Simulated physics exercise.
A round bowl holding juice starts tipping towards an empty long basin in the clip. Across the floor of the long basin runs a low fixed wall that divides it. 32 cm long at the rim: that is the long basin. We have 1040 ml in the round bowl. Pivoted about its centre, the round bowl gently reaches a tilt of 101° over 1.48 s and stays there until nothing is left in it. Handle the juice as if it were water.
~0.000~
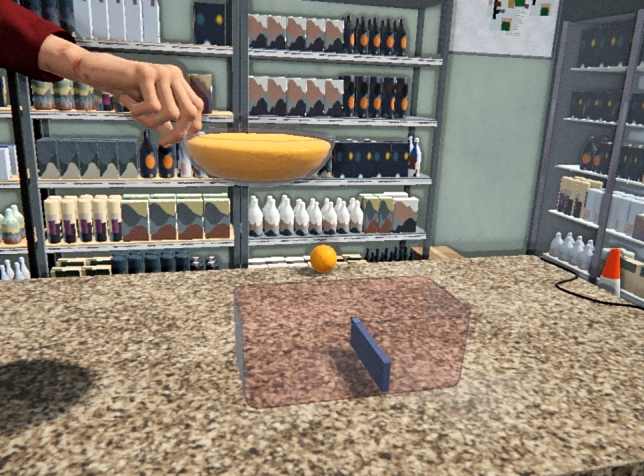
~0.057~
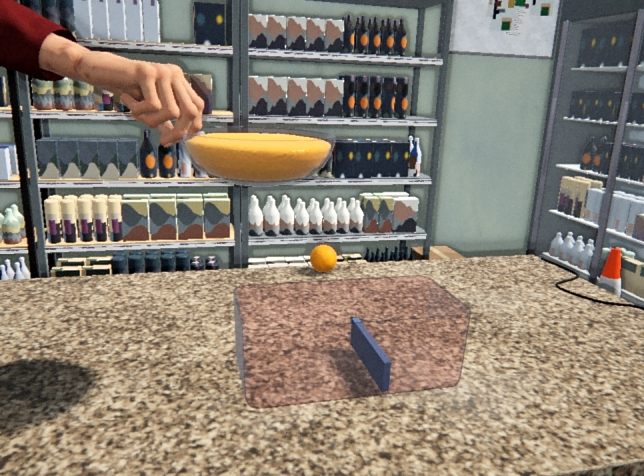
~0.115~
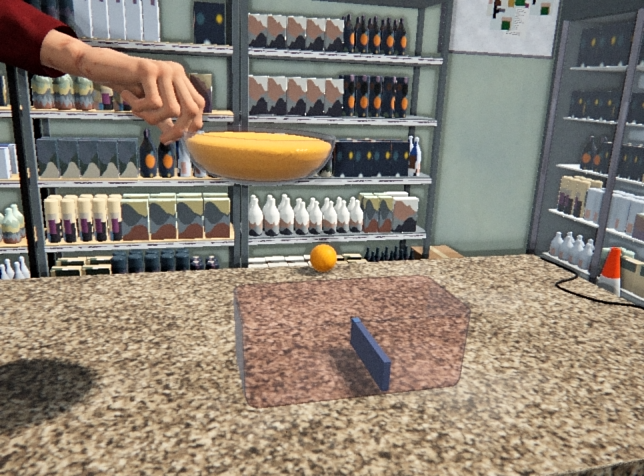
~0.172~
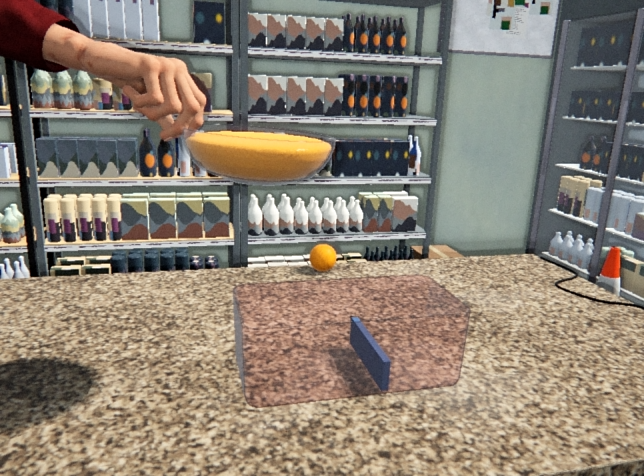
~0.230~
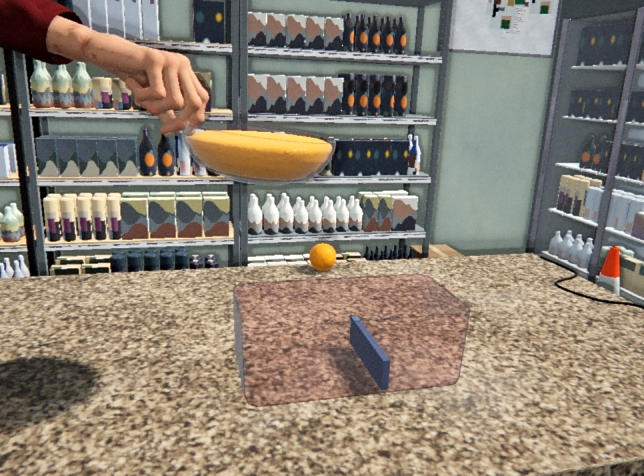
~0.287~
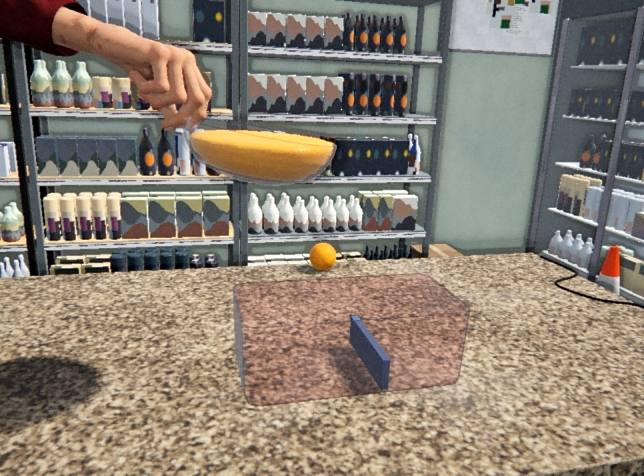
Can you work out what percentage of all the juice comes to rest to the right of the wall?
I would put it at 59 per cent.
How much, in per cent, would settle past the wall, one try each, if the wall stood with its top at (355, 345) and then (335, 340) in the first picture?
In turn about 65 and 85 per cent.
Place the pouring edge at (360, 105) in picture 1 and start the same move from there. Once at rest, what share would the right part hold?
Result then: Approx. 70 %.
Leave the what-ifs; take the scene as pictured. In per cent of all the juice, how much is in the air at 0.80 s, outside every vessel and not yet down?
Some 44 % is the figure.
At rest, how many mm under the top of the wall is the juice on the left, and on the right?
On the left it's about 34 mm; on the right, about 12 mm.
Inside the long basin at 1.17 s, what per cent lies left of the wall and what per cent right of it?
Near 32 on the left, 60 on the right.
Then, 0.80 s in, the tilt is 56° and 30 per cent is still to pour, 5 is left of the wall and 20 right of it.
Then, 1.17 s in, the tilt is 90° and 1 per cent is still to pour, 32 is left of the wall and 59 right of it.
Then, 1.56 s in, the tilt is 101° and 0 per cent is still to pour, 37 is left of the wall and 59 right of it.
Then, 1.98 s in, the tilt is 101° and 0 per cent is still to pour, 37 is left of the wall and 59 right of it.
Finally, 37 per cent lies left of the wall, 59 right of it and 4 outside.
